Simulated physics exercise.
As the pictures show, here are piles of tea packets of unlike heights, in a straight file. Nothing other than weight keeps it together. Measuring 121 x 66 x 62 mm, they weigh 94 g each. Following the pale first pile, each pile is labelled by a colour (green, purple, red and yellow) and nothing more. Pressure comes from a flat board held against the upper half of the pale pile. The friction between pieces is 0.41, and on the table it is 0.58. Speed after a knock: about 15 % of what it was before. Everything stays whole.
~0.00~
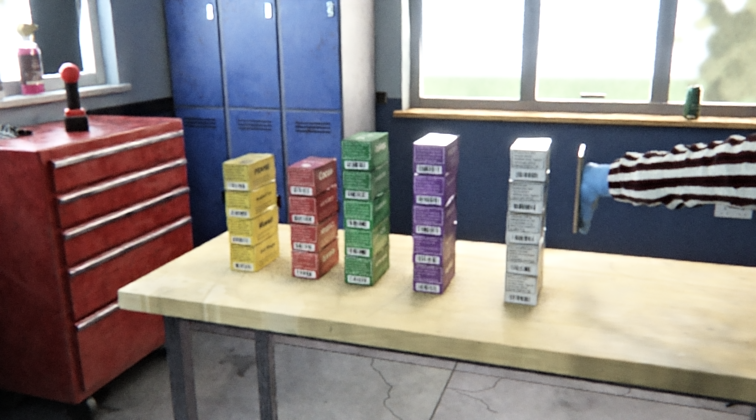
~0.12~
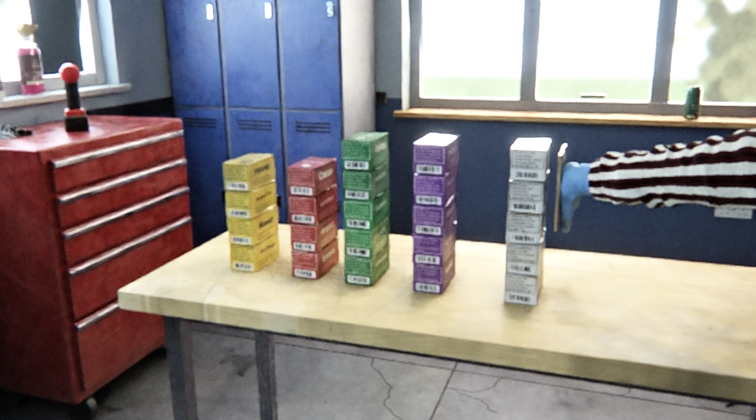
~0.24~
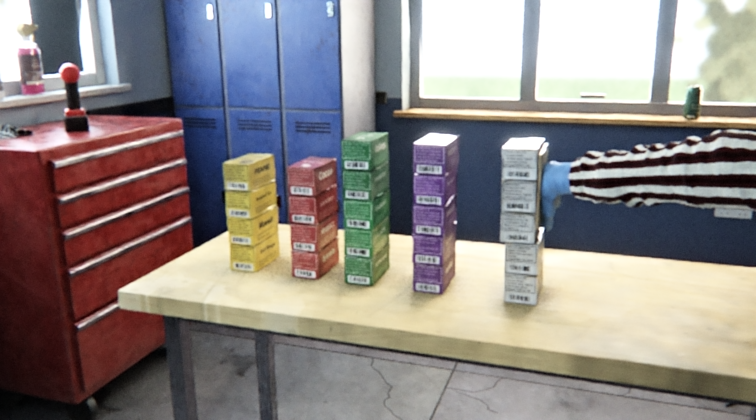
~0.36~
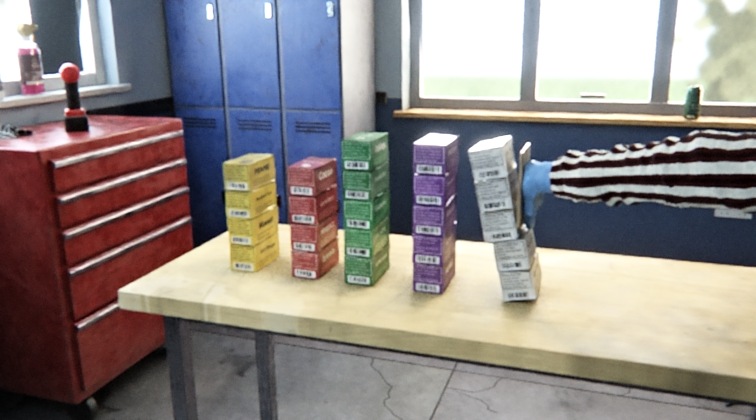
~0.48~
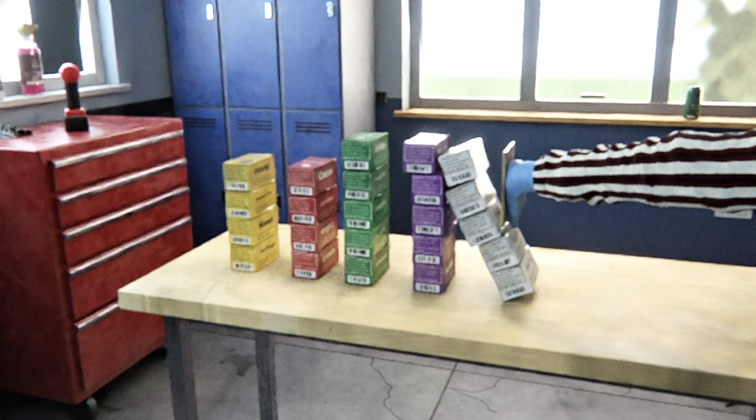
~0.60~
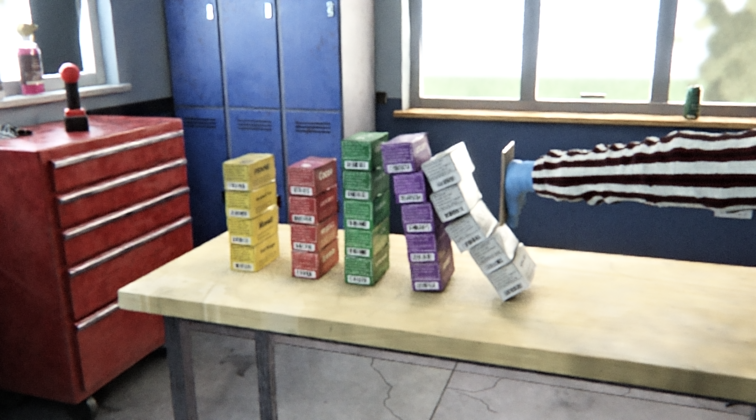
At first, a gloved hand in a striped sleeve moves a flat board leftward toward a pale stack of boxes, beside purple, green, red and yellow stacks. The board presses the pale stack's upper half, tilting it left. It then leans against the purple stack, whose upper boxes shift left.
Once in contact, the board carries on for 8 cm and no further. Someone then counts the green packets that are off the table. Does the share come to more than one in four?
No.
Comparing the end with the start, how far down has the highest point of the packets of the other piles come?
By about 9 cm, start to end.
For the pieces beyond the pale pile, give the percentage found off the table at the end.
Estimate: About 15% of them.
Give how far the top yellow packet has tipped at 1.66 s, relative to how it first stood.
About 80°.
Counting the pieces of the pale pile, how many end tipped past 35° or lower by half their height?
5.
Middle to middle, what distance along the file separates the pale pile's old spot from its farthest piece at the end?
28 cm.
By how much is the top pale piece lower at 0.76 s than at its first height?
I'd put it at close to 6 cm below where it started.
After 0.76 s, 5 of the pale pile down; none of the 5 green packets off the table (0 of 18 in all colours); top green packet 4° from how it stood; top purple packet 19° from how it stood.
After 1.02 s, 5 of the pale pile down; none of the 5 green packets off the table (0 of 18 in all colours); top green packet 25° from how it stood; top purple packet 23° from how it stood, 44 mm lower.
After 1.26 s, 5 of the pale pile down; none of the 5 green packets off the table (0 of 18 in all colours); top green packet 43° from how it stood, 9 cm lower; top purple packet 47° from how it stood, 11 cm lower.
After 1.66 s, 5 of the pale pile down; none of the 5 green packets off the table (3 of 18 in all colours); top green packet 59° from how it stood, 17 cm lower; top red packet on its side.
In the end (1.9 s), 5 of the pale pile down; none of the 5 green packets off the table (3 of 18 in all colours); top green packet 59° from how it stood, 17 cm lower; top red packet on its side. That is 0 per cent. From the last view, middles, top green packet near (248, 219).
